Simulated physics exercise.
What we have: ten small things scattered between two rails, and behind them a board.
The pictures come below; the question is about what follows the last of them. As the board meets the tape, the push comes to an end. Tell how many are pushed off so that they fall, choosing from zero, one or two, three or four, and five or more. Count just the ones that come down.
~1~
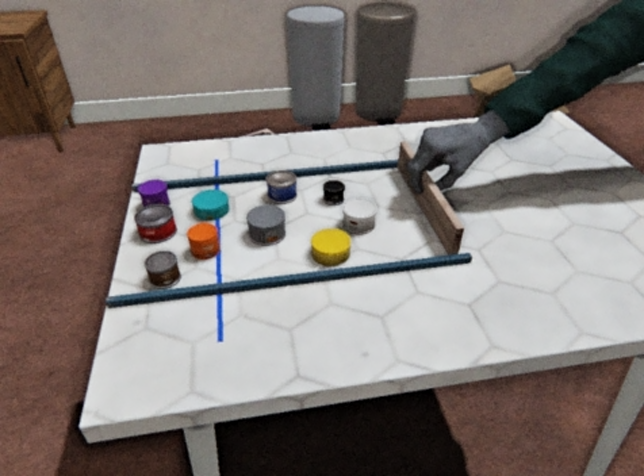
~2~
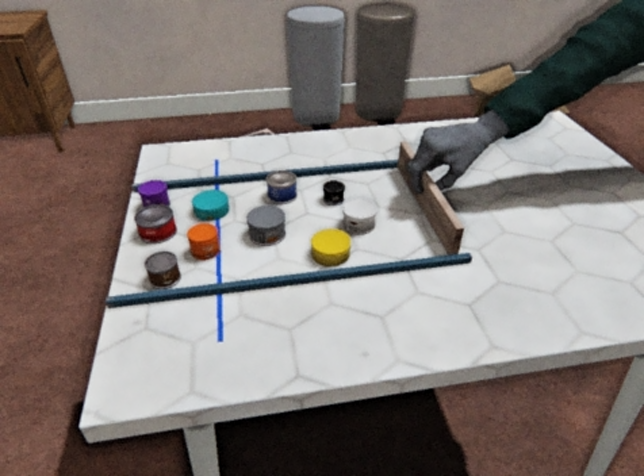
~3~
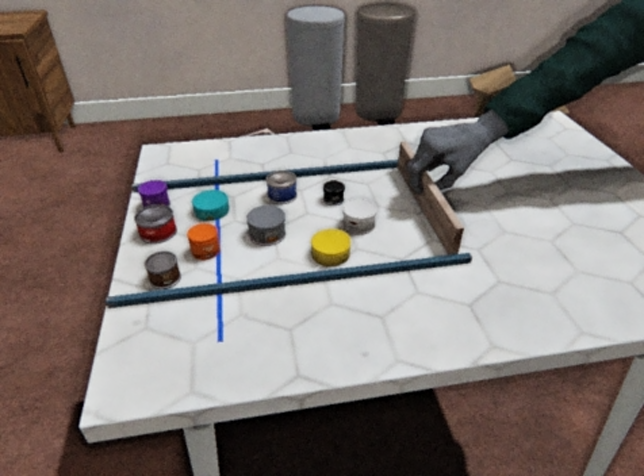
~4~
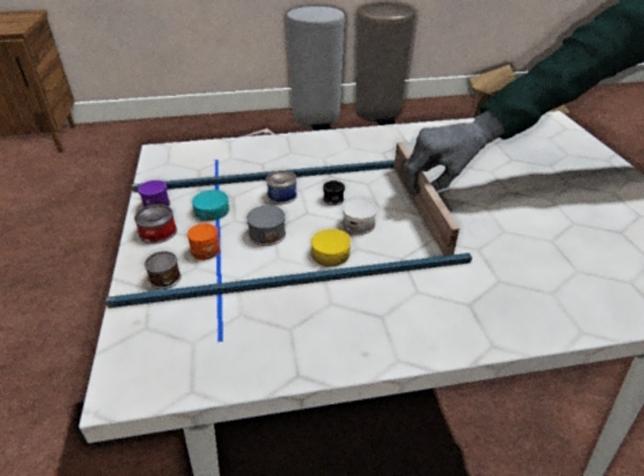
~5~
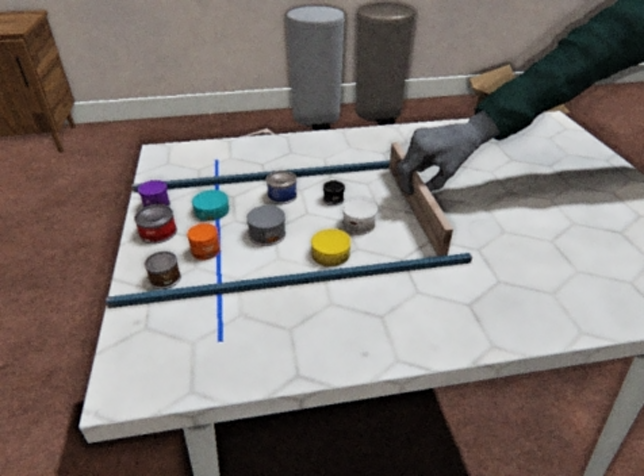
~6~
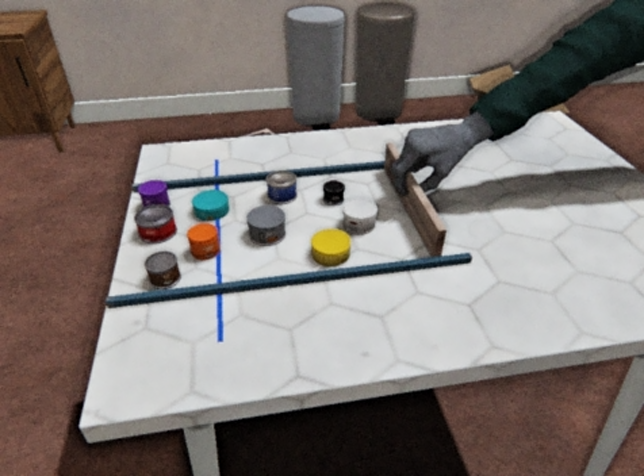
Falling ones: None at all.
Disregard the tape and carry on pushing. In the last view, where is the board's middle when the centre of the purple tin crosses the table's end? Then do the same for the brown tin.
Near (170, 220) in the first case, near (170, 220) in the other.
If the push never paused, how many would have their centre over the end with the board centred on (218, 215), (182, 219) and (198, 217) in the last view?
Per position: 0 / 1 / 1.
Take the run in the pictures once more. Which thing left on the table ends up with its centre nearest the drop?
The one you want is the red pot.
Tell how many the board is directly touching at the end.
Contact count: 4.
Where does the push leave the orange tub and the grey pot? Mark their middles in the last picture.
In the last view, the middles sit near (172, 248) and near (164, 230).
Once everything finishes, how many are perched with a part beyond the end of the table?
It's 1.
A little later, none off yet; purple tin at rest near (155, 196); red pot at rest near (156, 224); brown tin at rest near (163, 270).
When it is over, the number that fall off is zero.
